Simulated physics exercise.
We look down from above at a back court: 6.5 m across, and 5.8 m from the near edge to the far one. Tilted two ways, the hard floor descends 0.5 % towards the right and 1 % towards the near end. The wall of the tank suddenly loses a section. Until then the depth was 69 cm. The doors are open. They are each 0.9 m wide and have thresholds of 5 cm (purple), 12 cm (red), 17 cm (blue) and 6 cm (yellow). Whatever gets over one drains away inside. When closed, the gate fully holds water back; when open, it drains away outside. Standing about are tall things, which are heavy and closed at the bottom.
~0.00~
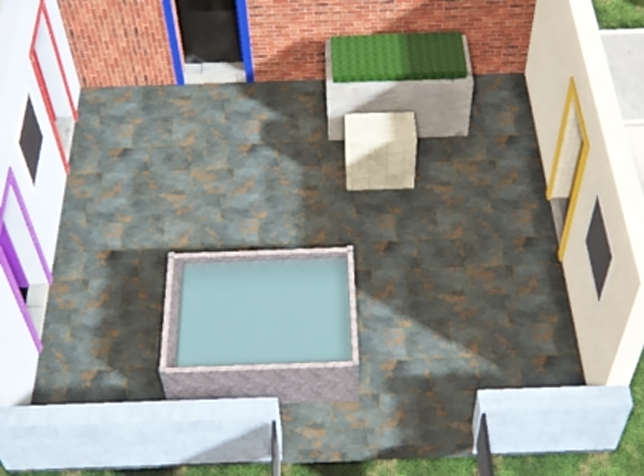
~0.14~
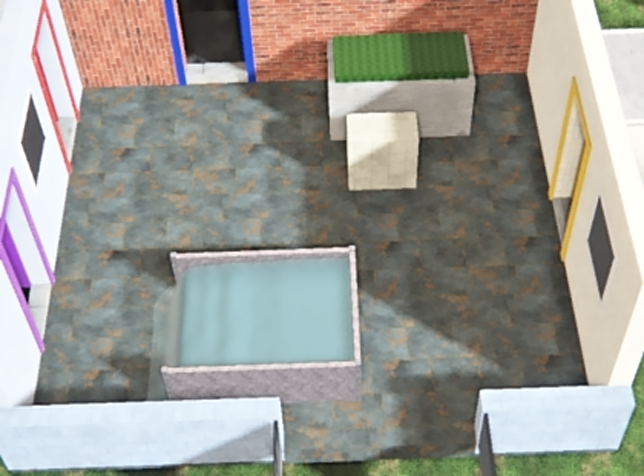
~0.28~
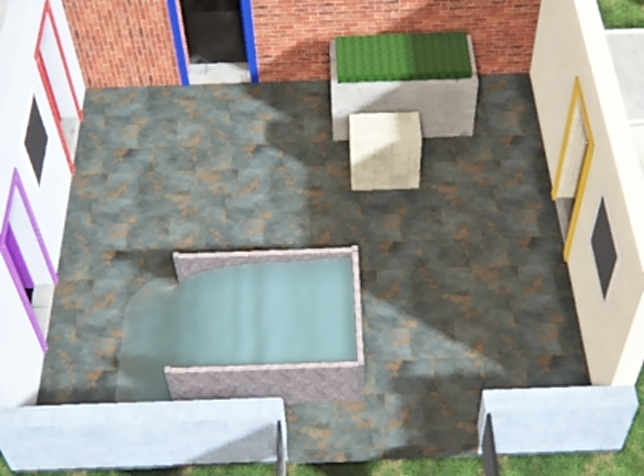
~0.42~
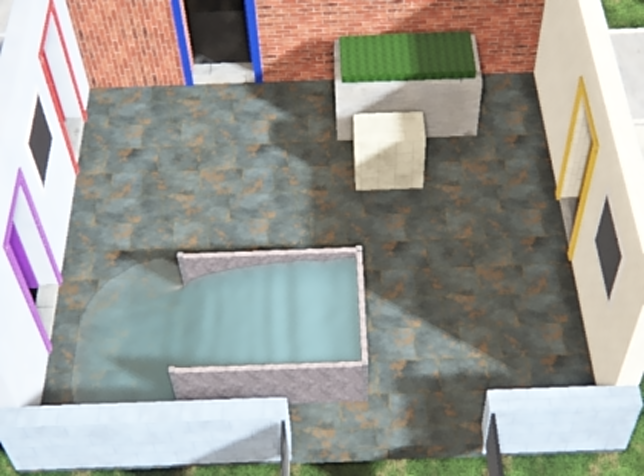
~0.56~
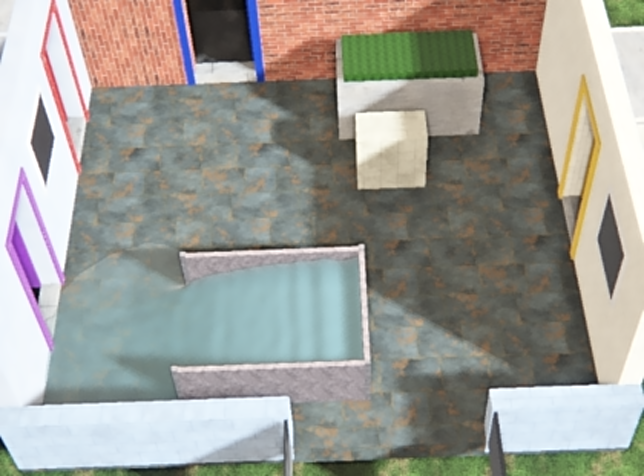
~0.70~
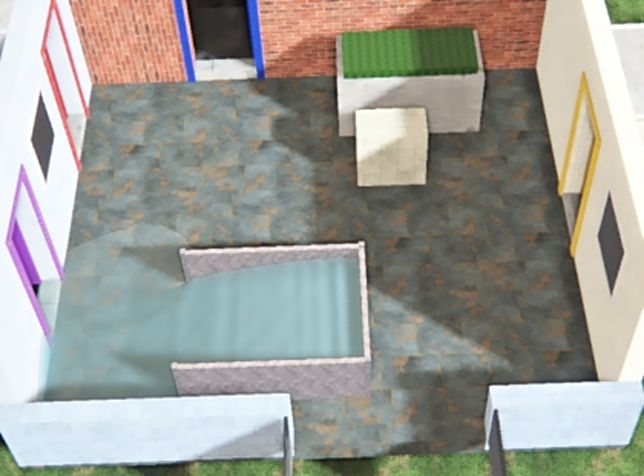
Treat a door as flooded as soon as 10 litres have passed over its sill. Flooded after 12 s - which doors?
As I see it, the purple door breaks the limit. The red door remains within the limit. The blue door remains within the limit. The yellow door remains within the limit.
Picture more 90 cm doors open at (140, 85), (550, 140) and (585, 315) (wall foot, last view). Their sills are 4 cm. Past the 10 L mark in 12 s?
First doorway gets there, second falls short, third falls short.
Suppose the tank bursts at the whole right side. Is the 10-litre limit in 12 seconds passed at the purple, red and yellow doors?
Purple falls short; red falls short; yellow exceeds.
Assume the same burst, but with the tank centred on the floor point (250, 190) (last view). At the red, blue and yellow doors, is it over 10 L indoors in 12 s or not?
So the red door tops the limit, the blue door keeps within it and the yellow door tops the limit.
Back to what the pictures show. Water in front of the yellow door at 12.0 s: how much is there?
About 3.0 cm.
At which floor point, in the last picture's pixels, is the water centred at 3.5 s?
Roughly (171, 302) in the last picture.
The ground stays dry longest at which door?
Last: Yellow.
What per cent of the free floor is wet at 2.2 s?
Close to 20 in a hundred parts are wet.
After 1.4 s water covers 15 % of the floor and is deepest (49 cm) near (39, 435); purple door 26 cm at the sill, 135 L in, red door not reached, blue door not reached, yellow door not reached.
After 2.2 s water covers 20 % of the floor and is deepest (37 cm) near (39, 435); purple door 30 cm at the sill, 312 L in, red door 5 cm at the sill, 0 L in, blue door not reached, yellow door not reached.
After 3.5 s water covers 40 % of the floor and is deepest (24 cm) near (91, 92); purple door 18 cm at the sill, 475 L in, red door 6 cm at the sill, 0 L in, blue door 7 cm at the sill, 0 L in, yellow door not reached.
After 7.0 s water covers 70 % of the floor and is deepest (14 cm) near (325, 110); purple door 7 cm at the sill, 560 L in, red door 8 cm at the sill, 0 L in, blue door 7 cm at the sill, 0 L in, yellow door 1 cm at the sill, 0 L in.
After 12.0 s water covers 90 % of the floor and is deepest (13 cm) near (537, 404); purple door 6 cm at the sill, 571 L in, red door 4 cm at the sill, 0 L in, blue door 3 cm at the sill, 0 L in, yellow door 3 cm at the sill, 0 L in.
